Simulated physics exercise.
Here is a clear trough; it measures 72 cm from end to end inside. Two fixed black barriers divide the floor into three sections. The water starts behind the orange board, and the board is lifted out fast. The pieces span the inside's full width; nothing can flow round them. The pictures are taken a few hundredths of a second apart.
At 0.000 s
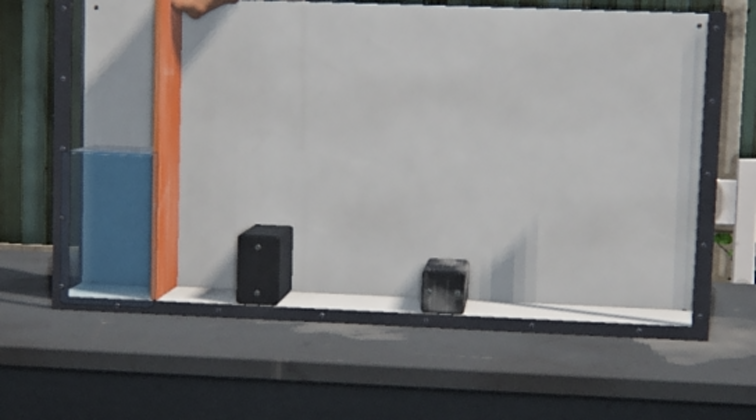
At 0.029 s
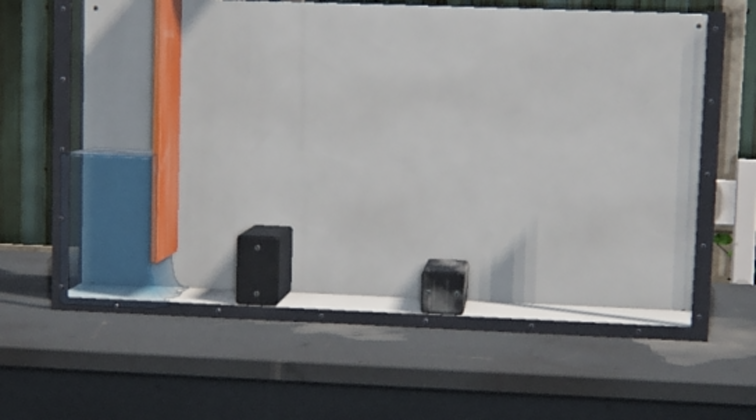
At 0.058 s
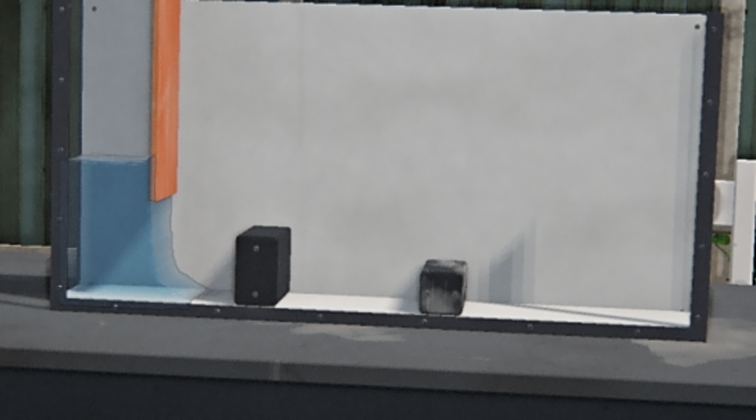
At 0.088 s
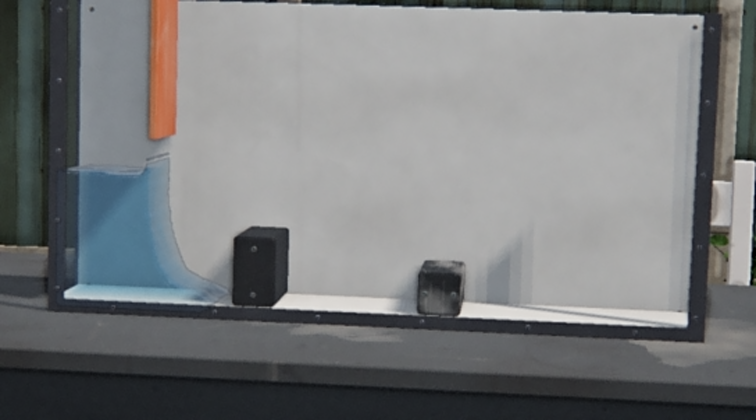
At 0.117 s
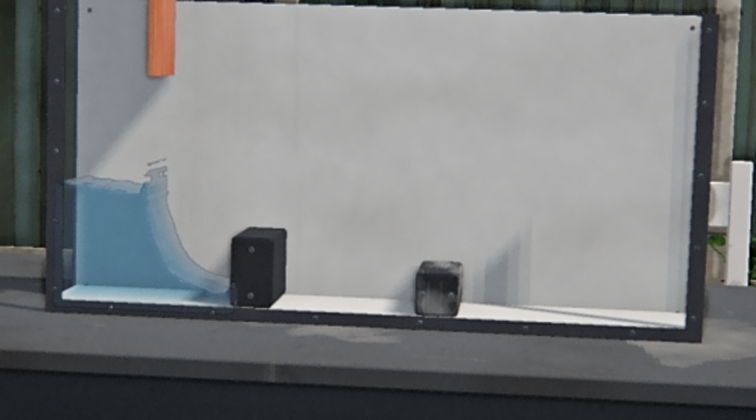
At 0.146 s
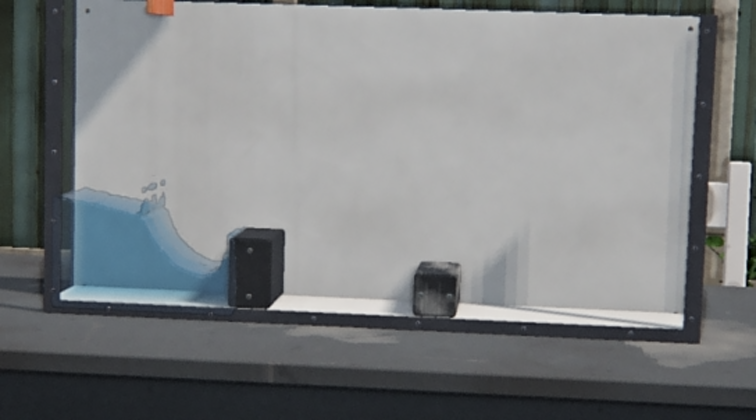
In a clear trough on a dark ledge, blue water stands behind an orange board at the left, with two black blocks to the right. The board is pulled quickly up and out of view, and the water slumps rightward in a curving slope, splashing slightly on top and reaching the nearer, taller block.
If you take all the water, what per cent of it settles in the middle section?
I expect about 20 percent.
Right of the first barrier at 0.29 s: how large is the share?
Roughly 0 per cent.
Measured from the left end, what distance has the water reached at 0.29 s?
About 22 cm.
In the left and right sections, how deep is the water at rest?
7.0 cm and 0.0 cm, give or take.
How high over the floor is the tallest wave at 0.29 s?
Roughly 28.5 cm up.
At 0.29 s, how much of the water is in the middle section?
About 0 percent.
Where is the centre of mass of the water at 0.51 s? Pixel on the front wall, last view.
Centre of mass, last view: Approx. (183, 256).
By 0.29 s 99 per cent is still short of the first barrier, 0 is over the second.
By 0.51 s 83 per cent is still short of the first barrier, 0 is over the second.
By 0.90 s 83 per cent is still short of the first barrier, 1 is over the second.
At rest it is 80 per cent left, 19 middle, 1 right.
